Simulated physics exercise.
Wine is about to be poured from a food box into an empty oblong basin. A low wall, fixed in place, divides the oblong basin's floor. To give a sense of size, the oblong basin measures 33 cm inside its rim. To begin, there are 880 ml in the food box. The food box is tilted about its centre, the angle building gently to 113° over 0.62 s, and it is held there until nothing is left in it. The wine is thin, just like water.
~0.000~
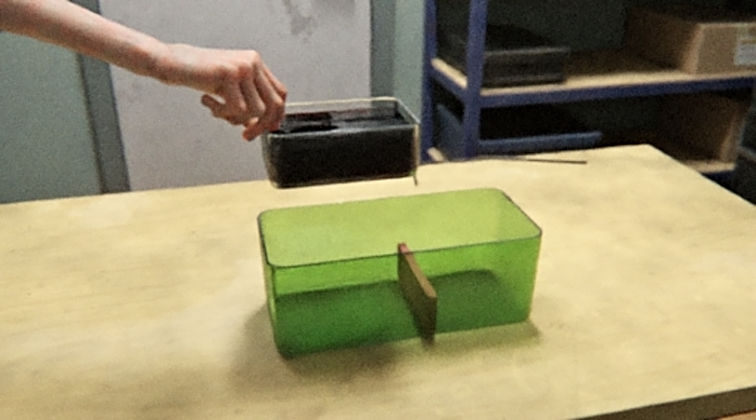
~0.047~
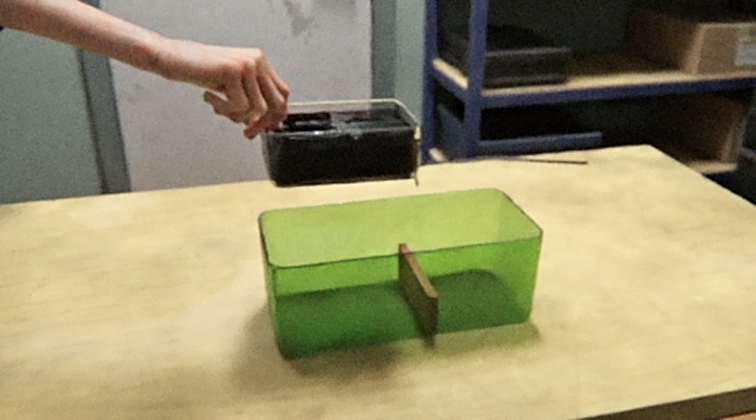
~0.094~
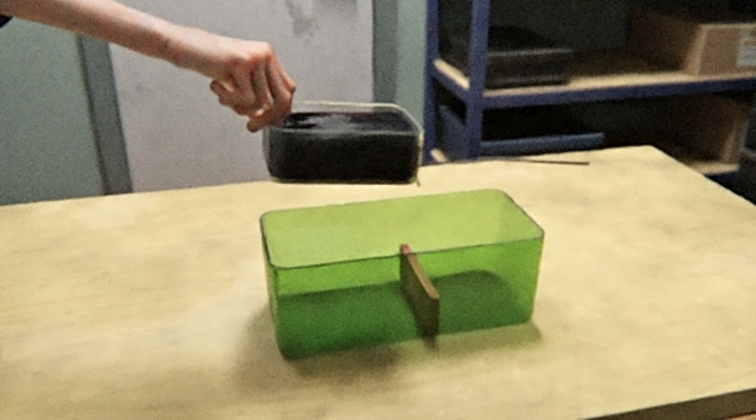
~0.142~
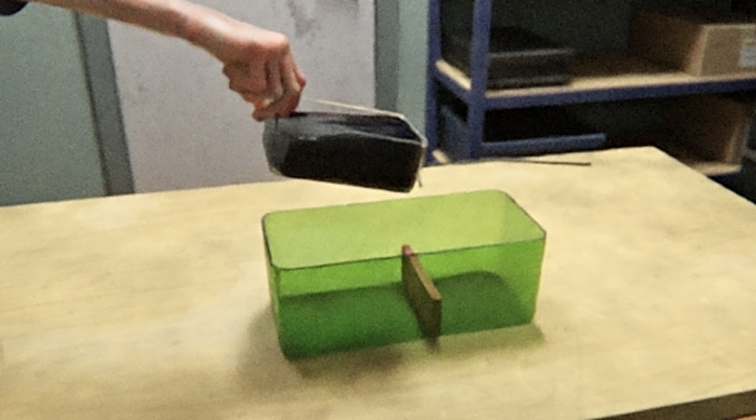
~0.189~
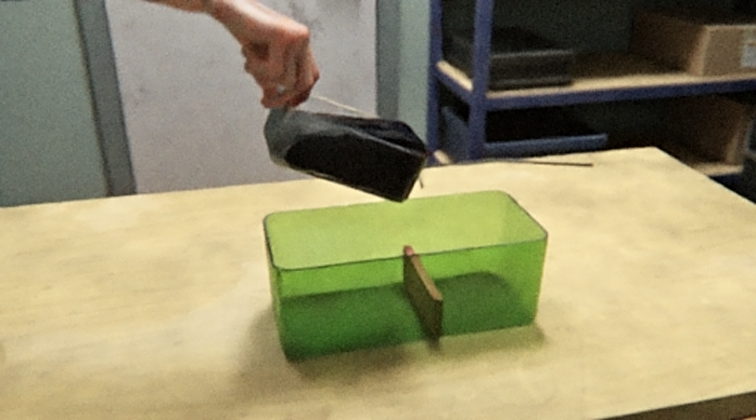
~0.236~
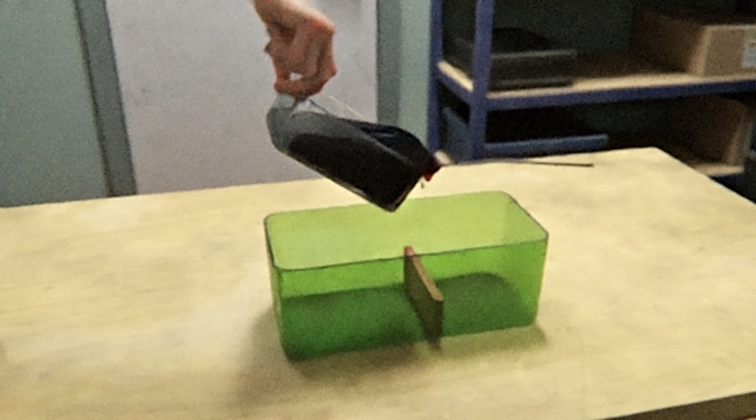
On a wooden table, a hand tilting a clear box of dark liquid rightward above a divided green basin, liquid starting over its edge.
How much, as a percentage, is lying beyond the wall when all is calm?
Around 60 per cent lies beyond the wall.
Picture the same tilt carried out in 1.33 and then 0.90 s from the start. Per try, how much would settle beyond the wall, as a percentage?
Around 75 per cent first, around 70 per cent next.
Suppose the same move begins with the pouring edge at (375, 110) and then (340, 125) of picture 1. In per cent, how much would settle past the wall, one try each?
The first try gives 35 percent and the second 10 percent.
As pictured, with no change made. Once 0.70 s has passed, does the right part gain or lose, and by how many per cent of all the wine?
The share ends bigger than before, by about 5 %.
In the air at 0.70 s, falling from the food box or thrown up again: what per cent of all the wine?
Roughly 22 %.
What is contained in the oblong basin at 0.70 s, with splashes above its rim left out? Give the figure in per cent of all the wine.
74 per cent or thereabouts.
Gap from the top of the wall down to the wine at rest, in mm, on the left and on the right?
Some 42 mm on the left and 24 mm on the right.
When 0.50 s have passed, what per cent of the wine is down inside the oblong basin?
Some 72 per cent.
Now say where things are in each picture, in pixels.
In the first picture, it leans 0°; its right rim is at (408, 112); the wine meets the walls at (264, 128) and (405, 118); the oblong basin's rim runs from (262, 239) to (521, 211); the wall's top is at (416, 269).
In the second picture, it leans 2°; its right rim is at (409, 114); the wine meets the walls at (265, 128) and (406, 119).
In the third picture, it leans 6°; its right rim is at (412, 121); the wine meets the walls at (268, 126) and (409, 122).
In the fourth picture, it leans 14°; its right rim is at (415, 131); the wine meets the walls at (271, 124) and (413, 126).
In the fifth picture, it leans 24°; its right rim is at (416, 144); the wine meets the walls at (273, 122) and (410, 137); 4 per cent is over the edge.
In the sixth picture, it leans 36°; its right rim is at (414, 159); the wine meets the walls at (272, 120) and (398, 141); 11 per cent is over the edge.
After 0.50 s the tilt is 103° and 8 per cent is still to pour, 10 is left of the wall and 62 right of it.
After 0.70 s the tilt is 113° and 1 per cent is still to pour, 19 is left of the wall and 55 right of it.
After 0.90 s the tilt is 113° and 0 per cent is still to pour, 25 is left of the wall and 69 right of it.
After 1.12 s the tilt is 113° and 0 per cent is still to pour, 32 is left of the wall and 61 right of it.
In the end 33 per cent lies left of the wall, 60 right of it and 7 outside.
